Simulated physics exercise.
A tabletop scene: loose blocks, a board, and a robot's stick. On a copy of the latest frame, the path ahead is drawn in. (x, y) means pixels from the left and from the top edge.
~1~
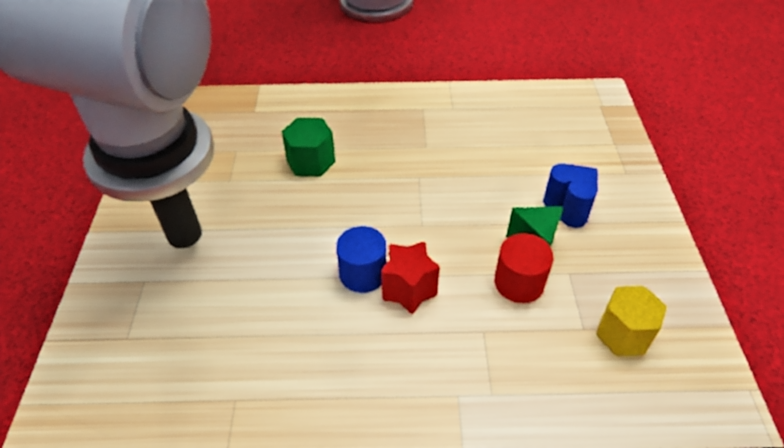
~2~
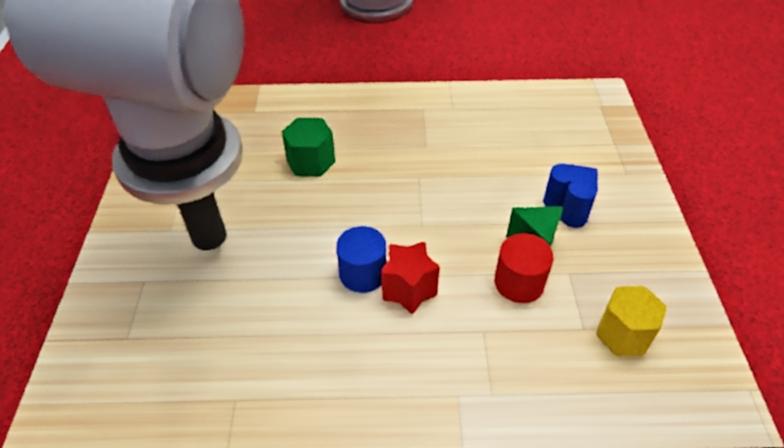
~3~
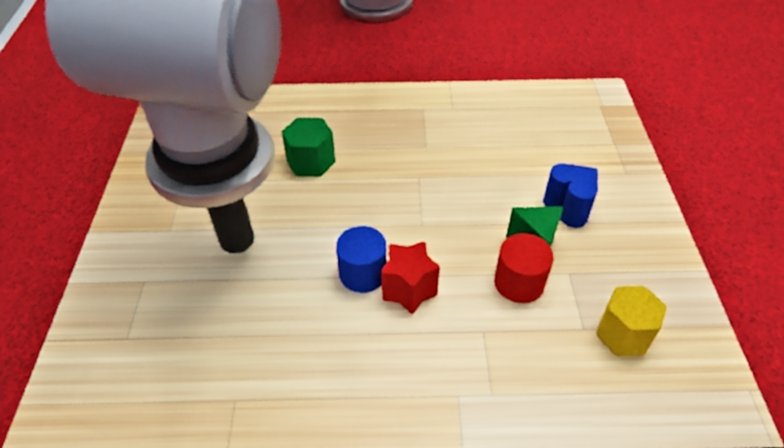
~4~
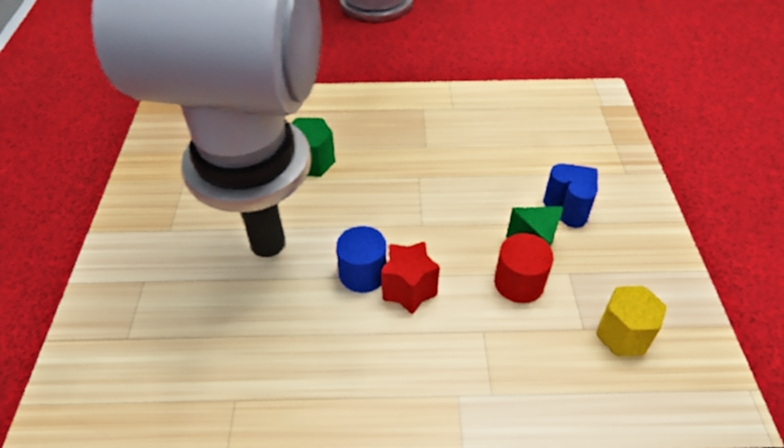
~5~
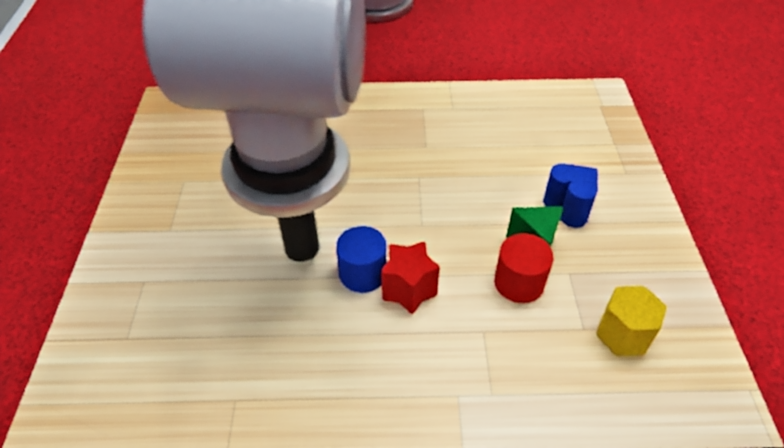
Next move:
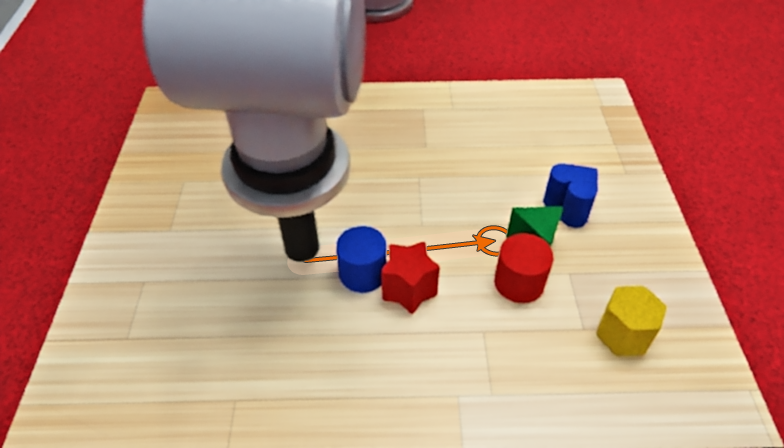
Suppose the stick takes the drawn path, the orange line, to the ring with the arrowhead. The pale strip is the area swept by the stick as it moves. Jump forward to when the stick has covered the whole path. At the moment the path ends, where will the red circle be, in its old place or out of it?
That block will keep its spot.
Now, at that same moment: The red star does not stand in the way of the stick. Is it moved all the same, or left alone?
The result: It moves.
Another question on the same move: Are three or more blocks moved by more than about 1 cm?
Answer: No.
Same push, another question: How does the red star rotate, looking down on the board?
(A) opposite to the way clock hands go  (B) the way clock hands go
B (the way clock hands go)
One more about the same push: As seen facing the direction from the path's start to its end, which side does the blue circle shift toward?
Out to the right.
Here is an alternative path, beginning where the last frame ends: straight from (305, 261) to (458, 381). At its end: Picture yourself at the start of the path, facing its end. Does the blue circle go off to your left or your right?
The answer is left.
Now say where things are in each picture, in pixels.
The first picture shows stick tip (185, 235); block tops, blue circle (361, 244); red star (410, 261); red circle (527, 253).
The second picture shows stick (210, 238); blocks unchanged.
The third picture shows stick (237, 241); blocks unchanged.
The fourth picture shows stick (268, 244); blocks unchanged.
The fifth picture shows stick (302, 249); blue circle (361, 244); red star (410, 261); red circle (527, 253).
Path on the board, in a line from (305, 261) to (495, 241).
What follows on the original path. One third of the way, stick (370, 242); blue circle (400, 249); red star (438, 273), turned 25° clockwise.
Two thirds of the way, stick (436, 235); blue circle (439, 253); red star (460, 289), turned 55° clockwise.
At the end, stick (498, 228); blue circle (439, 253); red star (460, 289), turned 55° clockwise; red circle in place.
